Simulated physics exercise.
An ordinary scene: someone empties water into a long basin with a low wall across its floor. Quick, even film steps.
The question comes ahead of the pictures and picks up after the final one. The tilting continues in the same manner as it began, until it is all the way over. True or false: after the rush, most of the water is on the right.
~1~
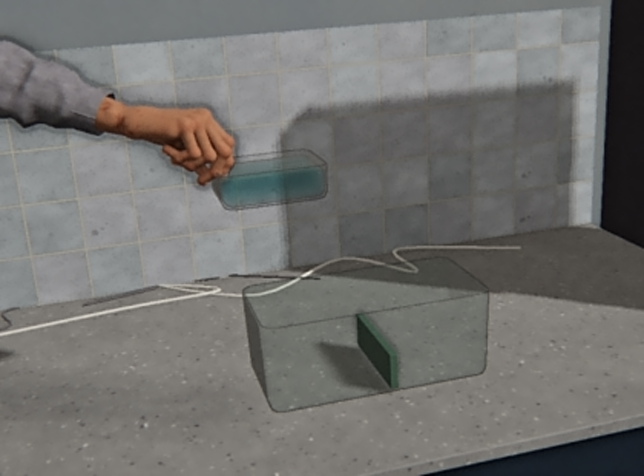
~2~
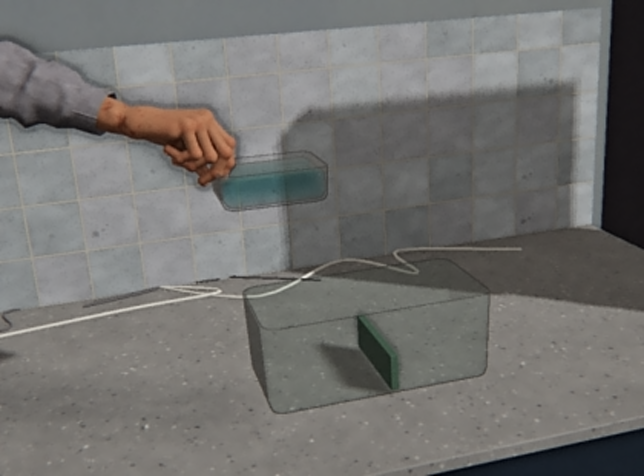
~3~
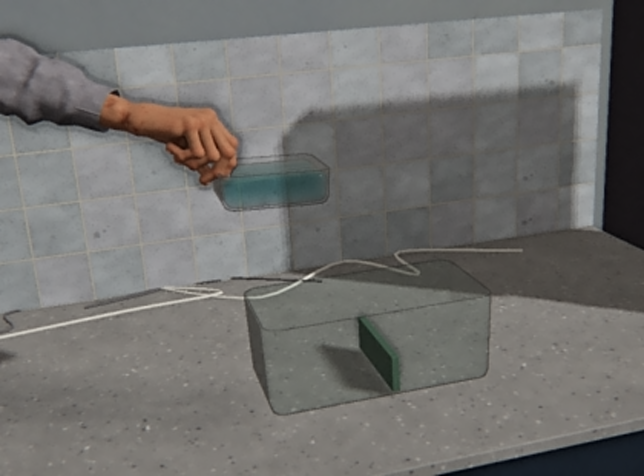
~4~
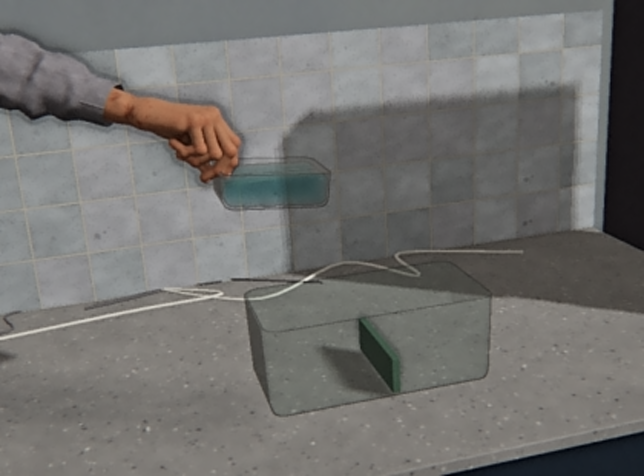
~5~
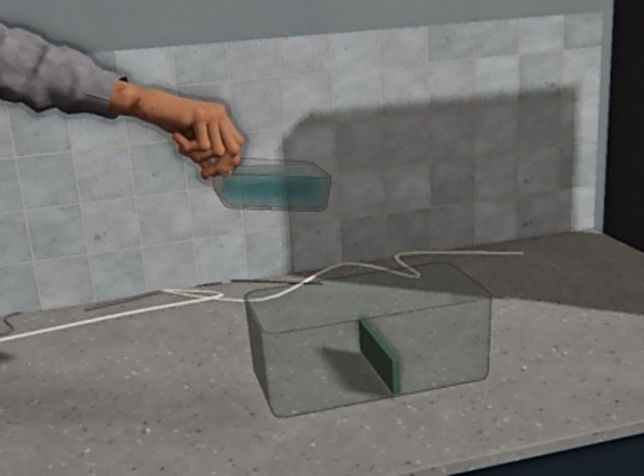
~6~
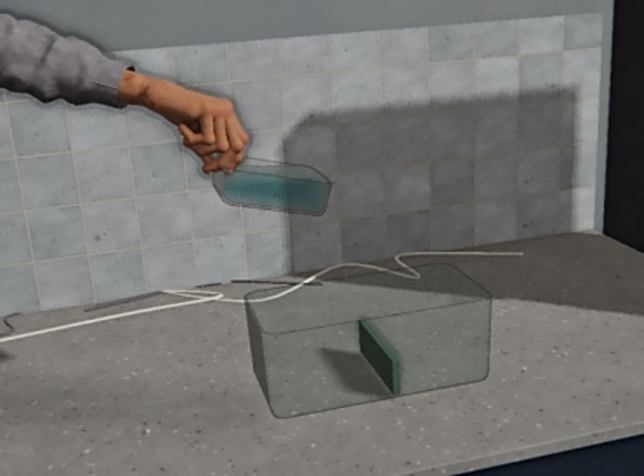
True.
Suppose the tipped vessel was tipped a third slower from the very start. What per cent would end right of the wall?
Near 60 parts in a hundred.
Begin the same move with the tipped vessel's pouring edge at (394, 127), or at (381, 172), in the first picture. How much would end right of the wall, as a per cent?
One after the other: 75 %, 85 %.
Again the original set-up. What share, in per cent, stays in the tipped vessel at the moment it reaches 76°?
Roughly 15 percent.
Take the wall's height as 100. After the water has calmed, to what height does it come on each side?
Left near 10; right near 30.
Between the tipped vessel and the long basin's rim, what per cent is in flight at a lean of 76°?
Around 55 in a hundred.
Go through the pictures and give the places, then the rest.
In the first picture, it leans 0°; its right rim is at (318, 158); the water meets the walls at (215, 173) and (315, 161); the long basin's rim runs from (251, 309) to (468, 274); the wall's top is at (376, 334).
In the second picture, it leans 1°; its right rim is at (319, 160); the water meets the walls at (216, 174) and (317, 163).
In the third picture, it leans 2°; its right rim is at (320, 163); the water meets the walls at (218, 175) and (317, 165).
In the fourth picture, it leans 5°; its right rim is at (321, 166); the water meets the walls at (218, 175) and (319, 167).
In the fifth picture, it leans 10°; its right rim is at (322, 171); the water meets the walls at (219, 176) and (319, 169).
In the sixth picture, it leans 15°; its right rim is at (323, 177); the water meets the walls at (220, 176) and (322, 172); 1 per cent is over the edge.
A moment on, the tilt is 76° and 14 per cent is still to pour, 7 is left of the wall and 24 right of it.
Next, the tilt is 108° and 2 per cent is still to pour, 32 is left of the wall and 59 right of it.
Then the tilt is 111° and 0 per cent is still to pour, 38 is left of the wall and 59 right of it.
Later the tilt is 111° and 0 per cent is still to pour, 38 is left of the wall and 59 right of it.
In the end 38 per cent lies left of the wall, 59 right of it and 3 outside.
